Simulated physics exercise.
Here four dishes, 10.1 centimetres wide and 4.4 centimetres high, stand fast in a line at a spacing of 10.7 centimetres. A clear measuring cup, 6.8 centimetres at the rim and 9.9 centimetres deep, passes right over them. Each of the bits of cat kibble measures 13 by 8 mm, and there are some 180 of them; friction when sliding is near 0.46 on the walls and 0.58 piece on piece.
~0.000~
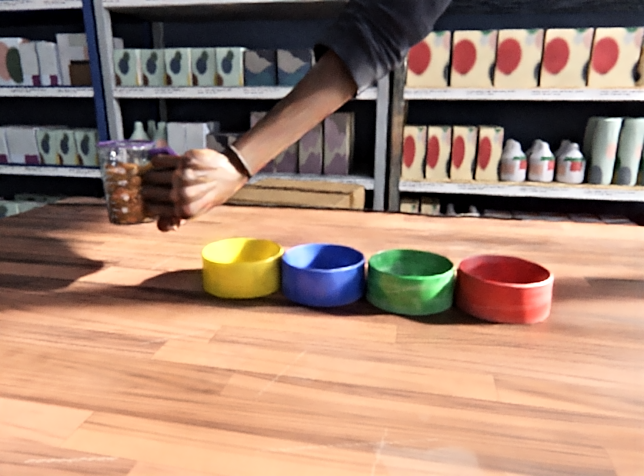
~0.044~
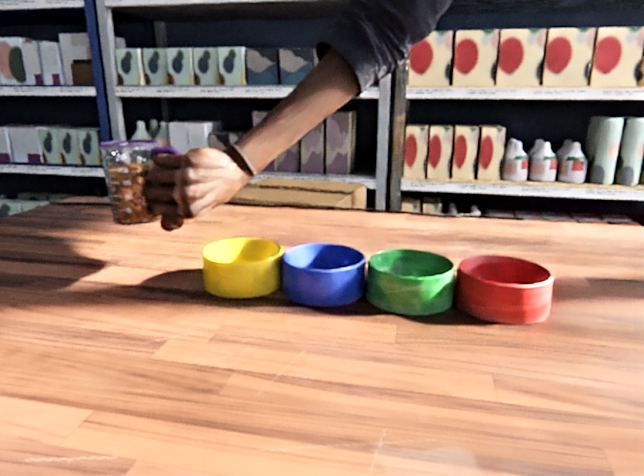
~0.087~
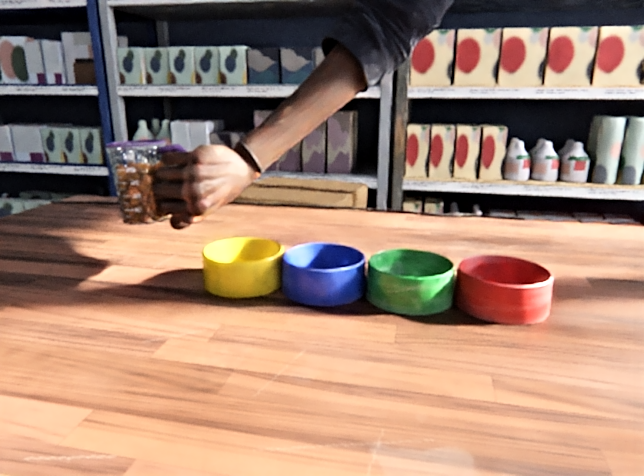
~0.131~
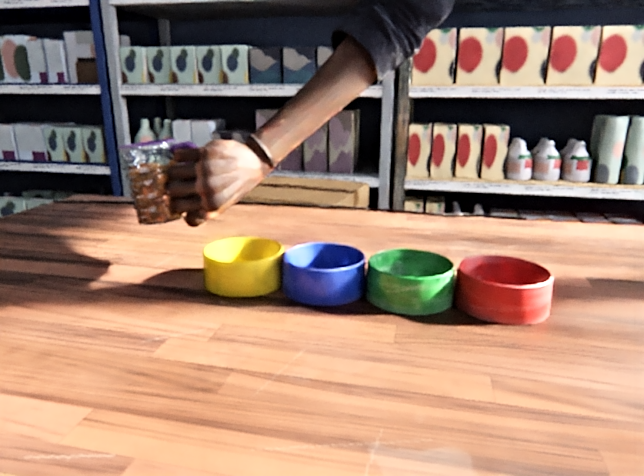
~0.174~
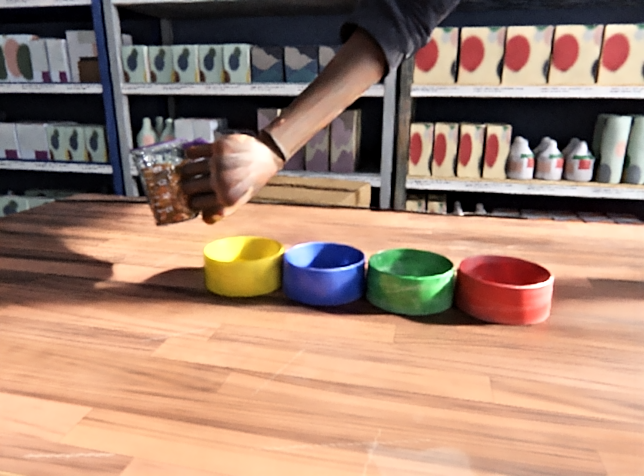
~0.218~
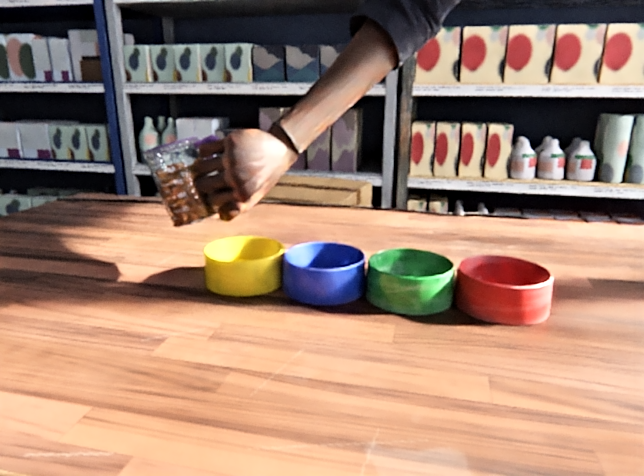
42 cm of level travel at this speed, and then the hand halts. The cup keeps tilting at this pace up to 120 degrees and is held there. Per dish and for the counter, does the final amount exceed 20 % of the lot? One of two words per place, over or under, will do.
Red dish - under, blue dish - under, green dish - over, yellow dish - under, counter - under.
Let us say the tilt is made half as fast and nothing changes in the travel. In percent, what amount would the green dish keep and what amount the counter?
Then the green dish would get 100 and the counter 0.
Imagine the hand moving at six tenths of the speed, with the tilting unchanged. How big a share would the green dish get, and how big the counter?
Green 40, counter 10.
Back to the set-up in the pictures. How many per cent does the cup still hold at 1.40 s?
Estimate: Some 50 %.
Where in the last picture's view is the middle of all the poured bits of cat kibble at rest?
In the last view, approximately (406, 280).
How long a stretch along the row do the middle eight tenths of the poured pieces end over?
That stretch comes to around 6 cm.
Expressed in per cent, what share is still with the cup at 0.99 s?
Roughly 100 percent.
After 0.68 s, tilt 66 degrees; cup holds 100 %.
After 0.99 s, tilt 98 degrees; cup holds 100 %.
Then, at 1.40 s, tilt 120 degrees; cup holds 50 %, green 50 %.
In the end, at 2.2 s, red 0 %, blue 0 %, green 100 %, yellow 0 %, counter 0 %.
